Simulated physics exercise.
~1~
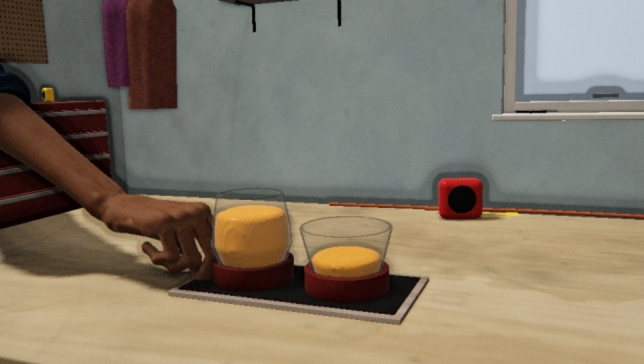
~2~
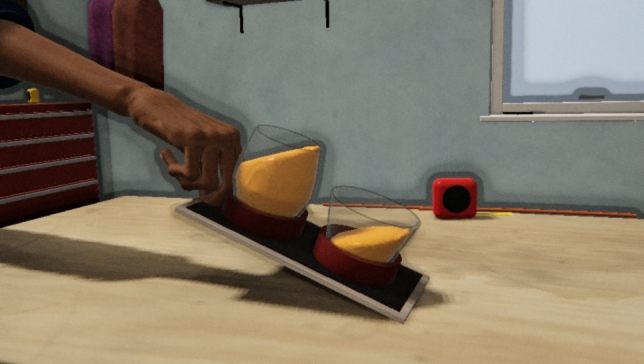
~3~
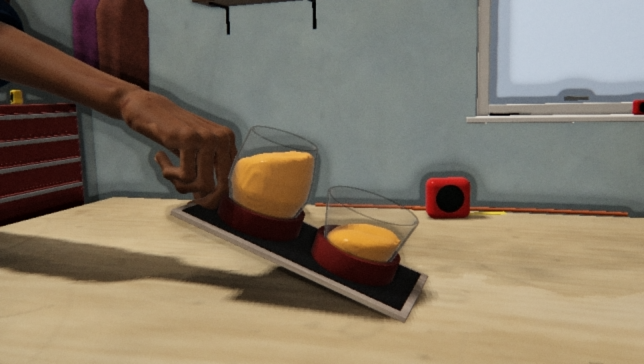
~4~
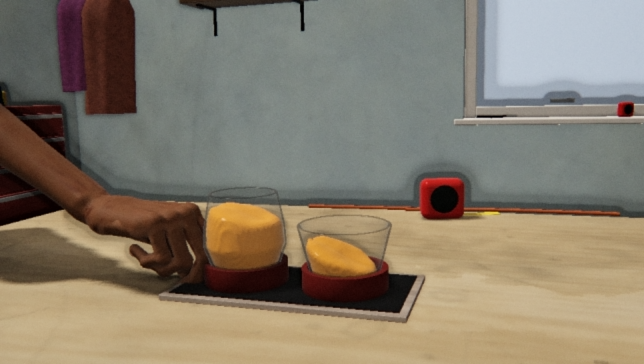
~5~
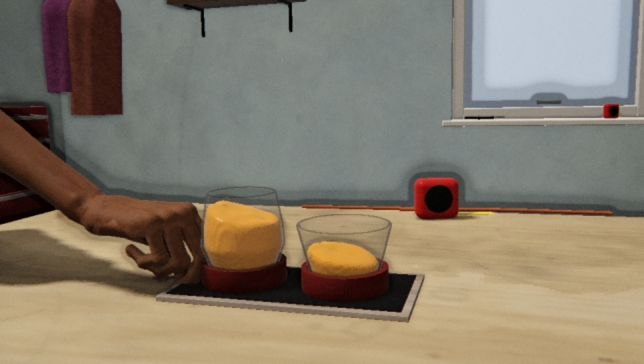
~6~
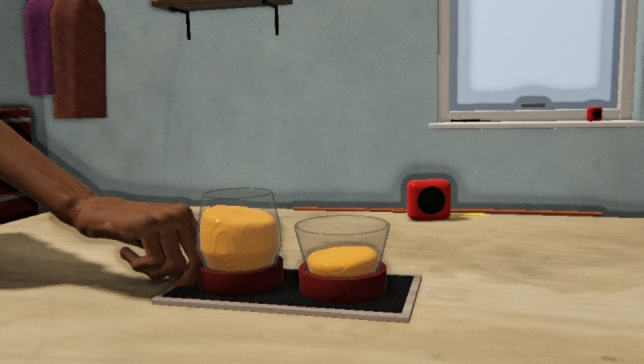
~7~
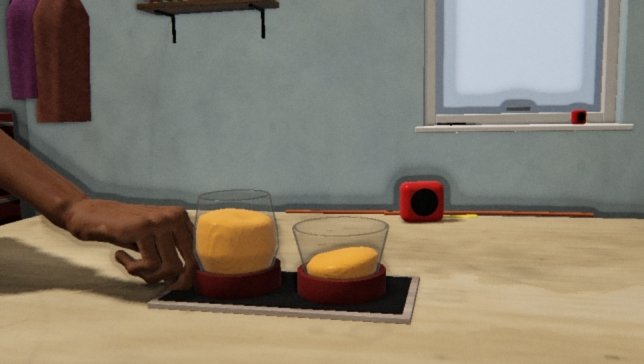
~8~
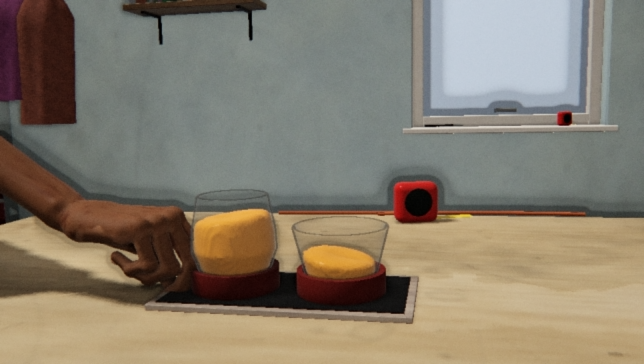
A hand tilts a tray holding two glasses of orange juice, then lowers it flat.
